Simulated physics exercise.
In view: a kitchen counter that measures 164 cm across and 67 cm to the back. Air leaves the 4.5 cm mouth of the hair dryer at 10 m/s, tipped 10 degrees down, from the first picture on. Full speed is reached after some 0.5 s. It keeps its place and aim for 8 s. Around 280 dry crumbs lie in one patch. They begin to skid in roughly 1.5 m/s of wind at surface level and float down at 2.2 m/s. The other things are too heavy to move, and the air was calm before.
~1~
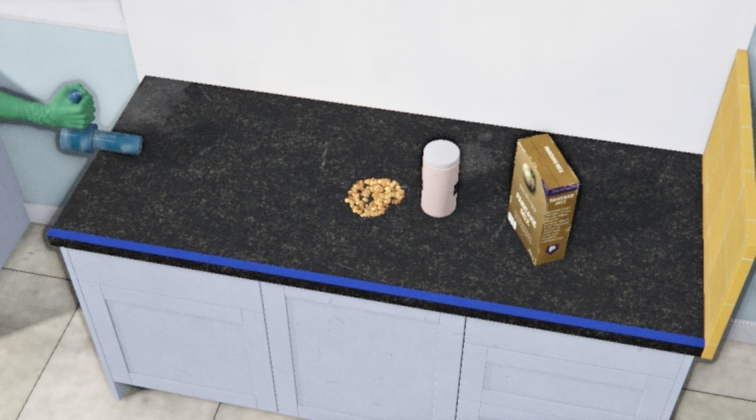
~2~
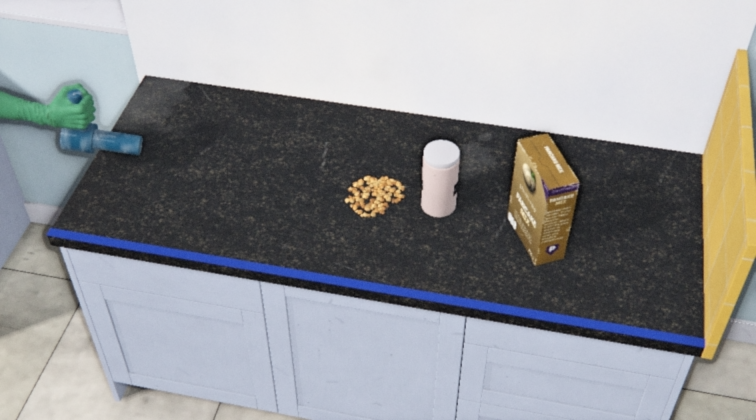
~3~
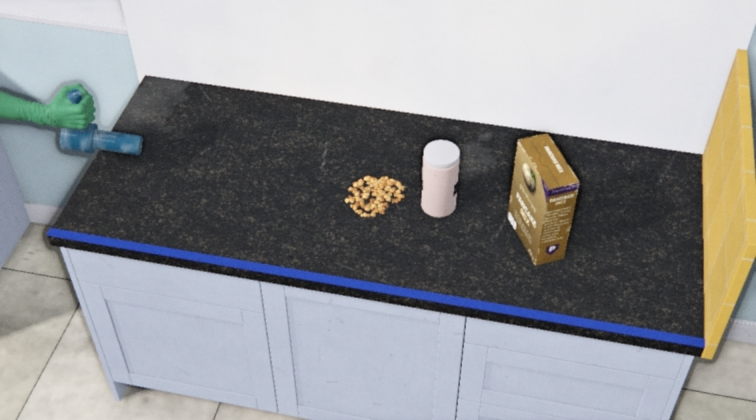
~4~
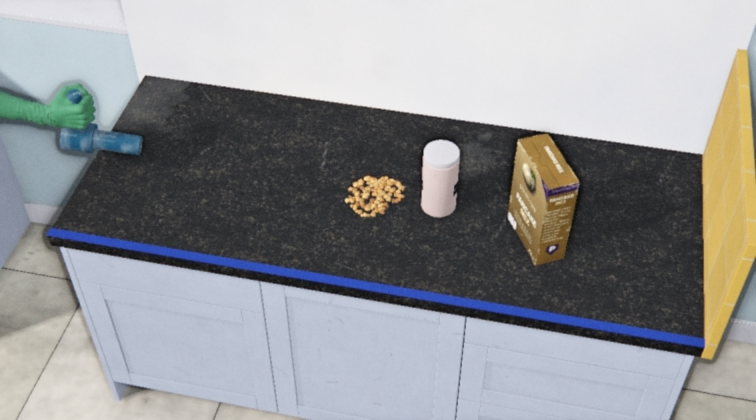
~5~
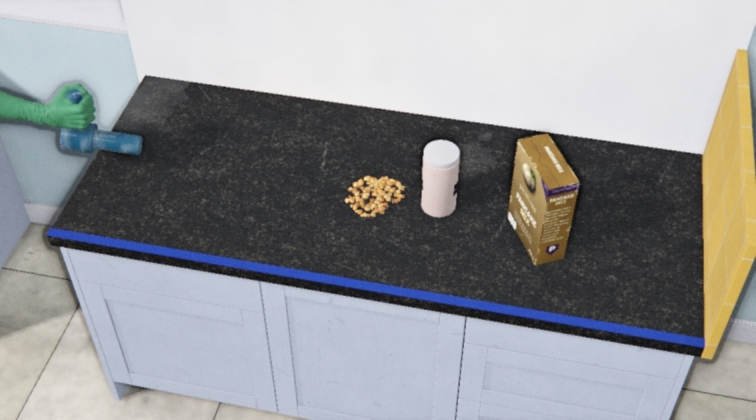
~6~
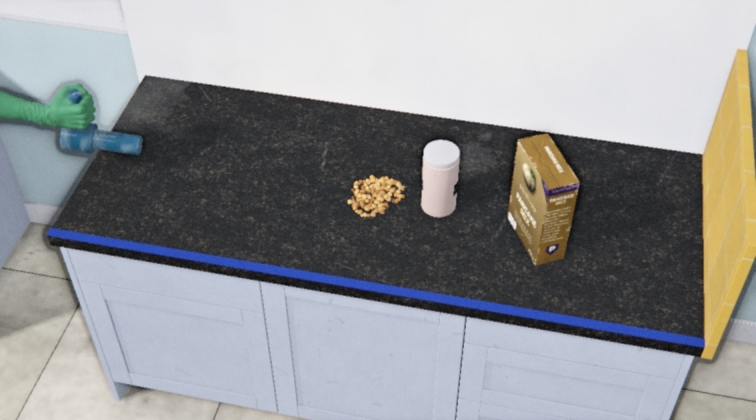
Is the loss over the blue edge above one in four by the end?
Answer: No.
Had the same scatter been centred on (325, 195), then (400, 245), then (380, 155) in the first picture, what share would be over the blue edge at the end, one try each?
In that order: 5 %, 5 %, 1 %.
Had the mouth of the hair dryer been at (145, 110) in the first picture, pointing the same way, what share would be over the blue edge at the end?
Then about 4 %.
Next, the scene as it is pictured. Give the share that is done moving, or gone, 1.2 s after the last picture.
About 20 %.
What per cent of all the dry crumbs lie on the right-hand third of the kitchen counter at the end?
About 80 %.
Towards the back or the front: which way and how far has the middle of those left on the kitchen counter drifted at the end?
Towards the front, some 15 cm.
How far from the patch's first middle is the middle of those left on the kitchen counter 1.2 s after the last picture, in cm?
Roughly 50 cm.
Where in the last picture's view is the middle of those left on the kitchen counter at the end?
Around (577, 292).
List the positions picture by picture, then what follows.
In the first frame, the middle of the dry crumbs is near (376, 196), none has stirred yet and the mouth of the hair dryer is at (141, 146).
In the second frame, the middle of the dry crumbs is near (374, 195), none has stirred yet and the blue edge is centred on (359, 289).
In the third frame, the middle of the dry crumbs is near (374, 195), none has stirred yet, the top of a jar is at (442, 152) and the top of a carton is at (548, 160).
In the fourth frame, the middle of the dry crumbs is near (374, 195) and none has stirred yet.
In the fifth frame, the middle of the dry crumbs is near (374, 195) and none has stirred yet.
In the sixth frame, the middle of the dry crumbs is near (376, 193) and about 1 % have left their places.
Then, 1.2 s after the last picture the count stands so, 0 % are over the blue edge; the middle of those still in play is near (548, 274).
Then, 2.1 s after the last picture the count stands so, 2 % are over the blue edge; the middle of those still in play is near (567, 284).
Then, 4.0 s after the last picture the count stands so, 6 % are over the blue edge; the middle of those still in play is near (576, 292).
Then, 7.6 s after the last picture, at the end, 9 % are over the blue edge; the middle of those still in play is near (577, 292).
